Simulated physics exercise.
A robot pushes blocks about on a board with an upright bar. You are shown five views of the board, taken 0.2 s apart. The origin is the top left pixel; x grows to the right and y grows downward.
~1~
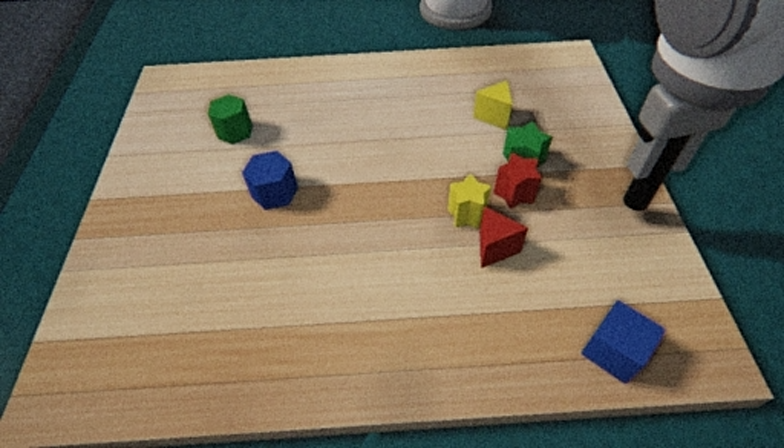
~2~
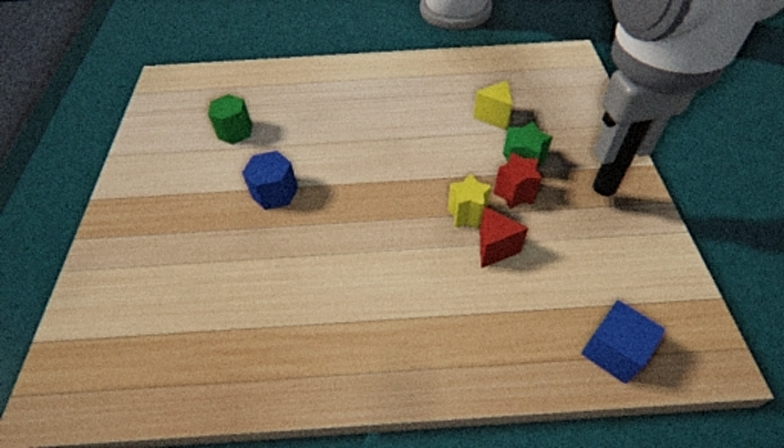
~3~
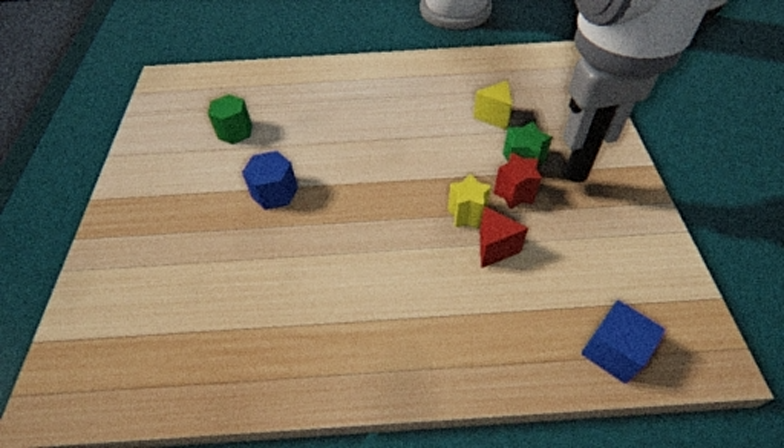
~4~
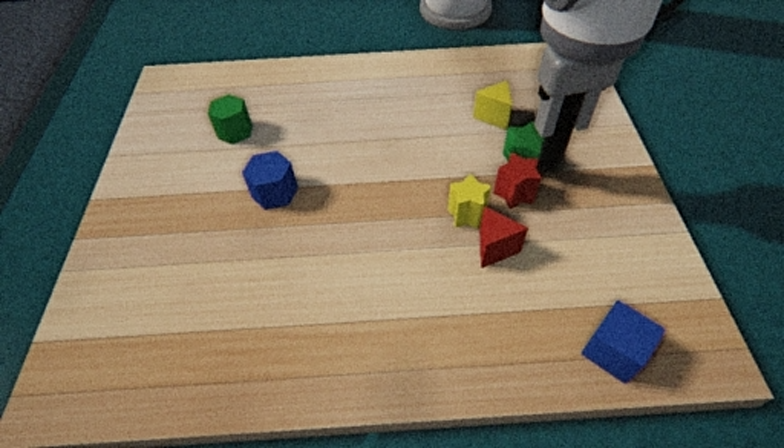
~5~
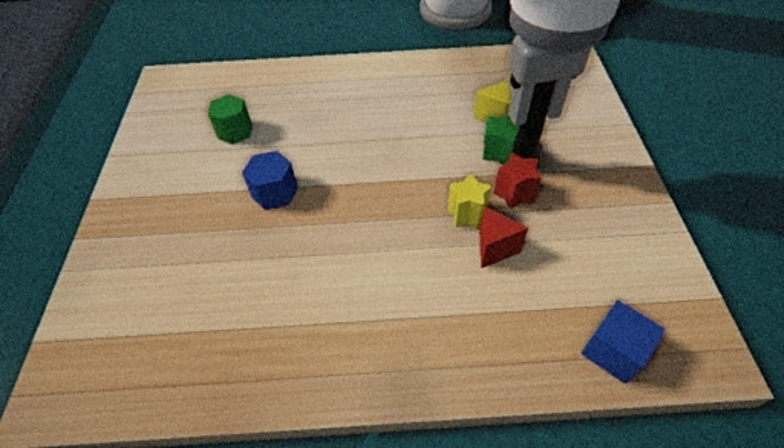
The video shows a robot arm moving a dark upright bar leftward across a wooden board of coloured blocks, reaching the green star and pushing it a short way left while the other blocks stay still.
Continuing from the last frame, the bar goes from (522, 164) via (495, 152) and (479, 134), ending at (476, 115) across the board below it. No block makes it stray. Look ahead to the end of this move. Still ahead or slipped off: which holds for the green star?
The bar moves past it.
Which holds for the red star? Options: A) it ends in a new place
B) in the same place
I choose B.
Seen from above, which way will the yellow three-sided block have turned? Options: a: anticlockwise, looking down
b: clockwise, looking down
b (clockwise, looking down)
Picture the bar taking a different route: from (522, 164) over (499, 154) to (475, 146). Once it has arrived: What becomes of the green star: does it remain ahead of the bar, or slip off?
Once the path is finished, the green star still sits ahead of the bar.
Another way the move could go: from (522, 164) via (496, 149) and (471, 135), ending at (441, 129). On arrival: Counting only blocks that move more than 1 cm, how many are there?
My best guess is that a single block moves over 1 cm.
The first path, step by step. One third of the way, bar at (497, 139); green star at (479, 113).
Two thirds of the way, bar at (480, 120); green star at (461, 97).
At the end, bar at (478, 101); yellow three-sided block at (500, 85), turned 45° clockwise; green star at (455, 88), turned 40° anticlockwise; red star in place.
